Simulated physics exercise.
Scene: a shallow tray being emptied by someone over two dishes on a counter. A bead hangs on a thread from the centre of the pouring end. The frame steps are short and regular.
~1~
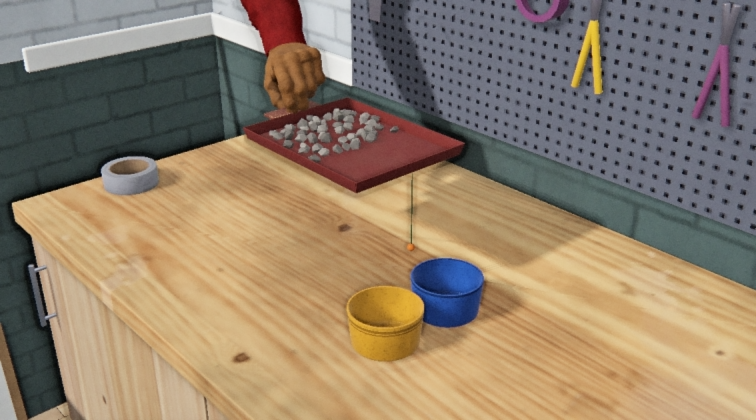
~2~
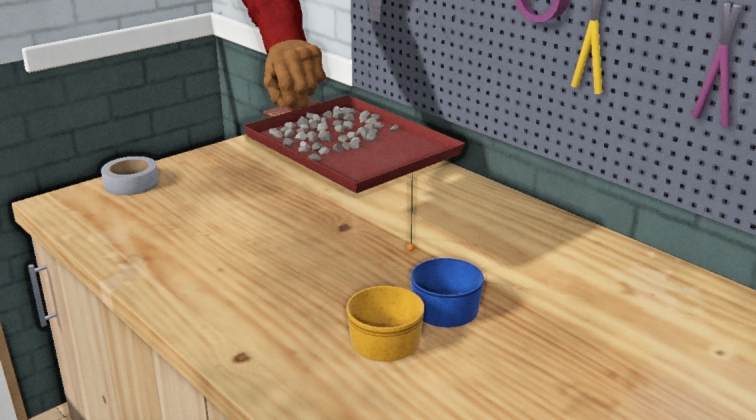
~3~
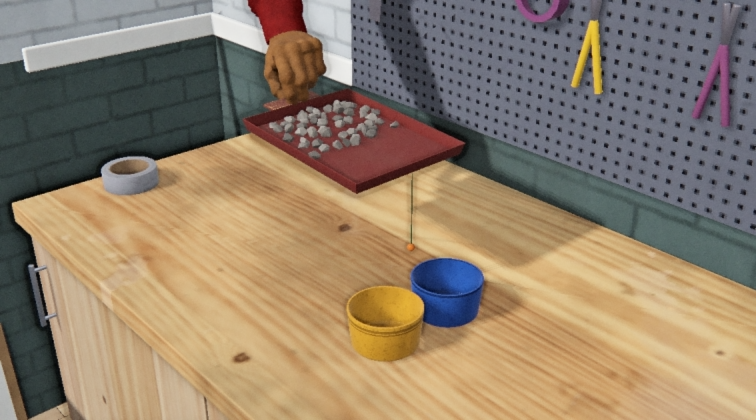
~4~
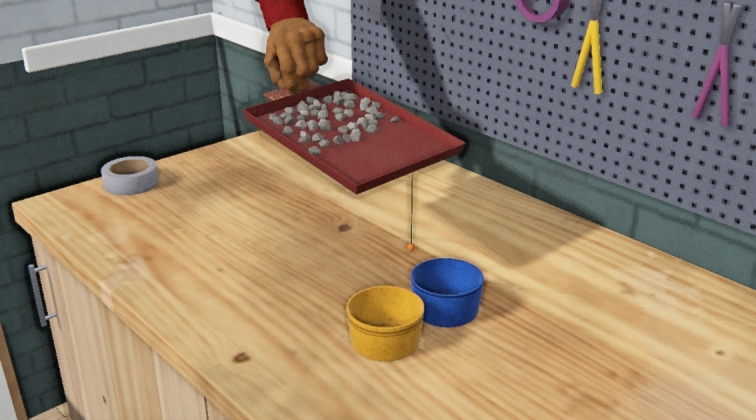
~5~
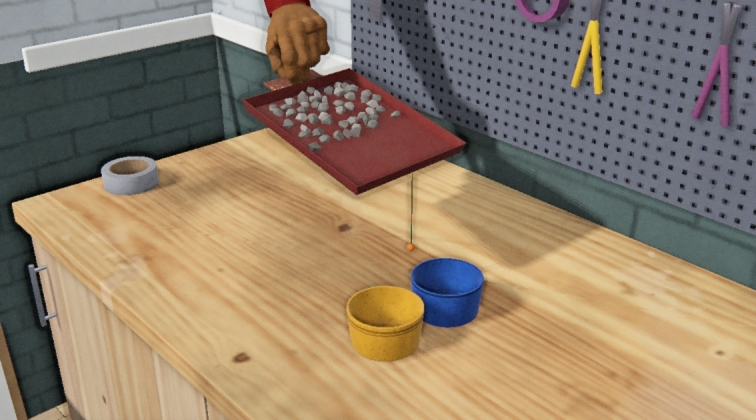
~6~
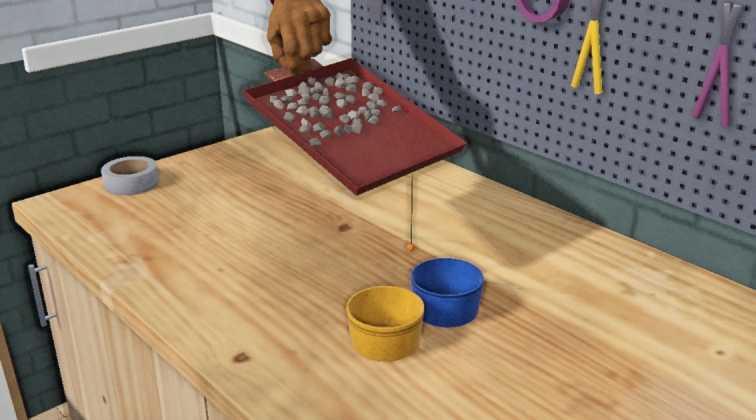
A pale wooden workbench in a room with green and white brick walls and a grey pegboard is seen from above at an angle. A brown hand in a red sleeve holds a red tray of grey gravel, an orange bead hanging from its near edge behind yellow and blue dishes, with grey tape at left. The hand gradually raises the tray's far end, tilting it slightly toward its left front corner, while the camera stays still.
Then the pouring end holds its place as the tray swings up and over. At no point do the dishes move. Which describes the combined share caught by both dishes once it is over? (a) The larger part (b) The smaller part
The answer is a.
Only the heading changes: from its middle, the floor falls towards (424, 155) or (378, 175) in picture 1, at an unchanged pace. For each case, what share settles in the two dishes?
About 0 and 40 percent.
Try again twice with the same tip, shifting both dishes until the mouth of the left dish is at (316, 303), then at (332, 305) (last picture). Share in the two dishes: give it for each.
Around 30 and around 50 per cent, in that order.
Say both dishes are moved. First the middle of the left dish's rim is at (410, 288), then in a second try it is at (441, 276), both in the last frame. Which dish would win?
Try 1: The dish to the left; try 2: The dish to the left.
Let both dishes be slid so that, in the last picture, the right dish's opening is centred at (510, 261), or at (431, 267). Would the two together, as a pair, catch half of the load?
At place one the minor share; at place two the bulk.
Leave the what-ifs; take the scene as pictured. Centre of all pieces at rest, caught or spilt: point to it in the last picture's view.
I'd put the middle somewhere around (426, 309).
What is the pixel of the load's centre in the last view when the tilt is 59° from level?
(396, 173).
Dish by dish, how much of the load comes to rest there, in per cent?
In per cent, left near 30 and right near 40.
Soon after the last picture, tray tipped steeply; about two thirds on the tray; about a third in the air.
A little later, tray tipped right over; about half on the tray; about a quarter in the left dish; a small part in the right dish; a small part outside both; a small part in the air.
Later still, tray tipped past a quarter turn; about a quarter in the left dish; about a third in the right dish; about a third outside both.
At rest, tray tipped past a quarter turn; about a quarter in the left dish; about a third in the right dish; about a third outside both.
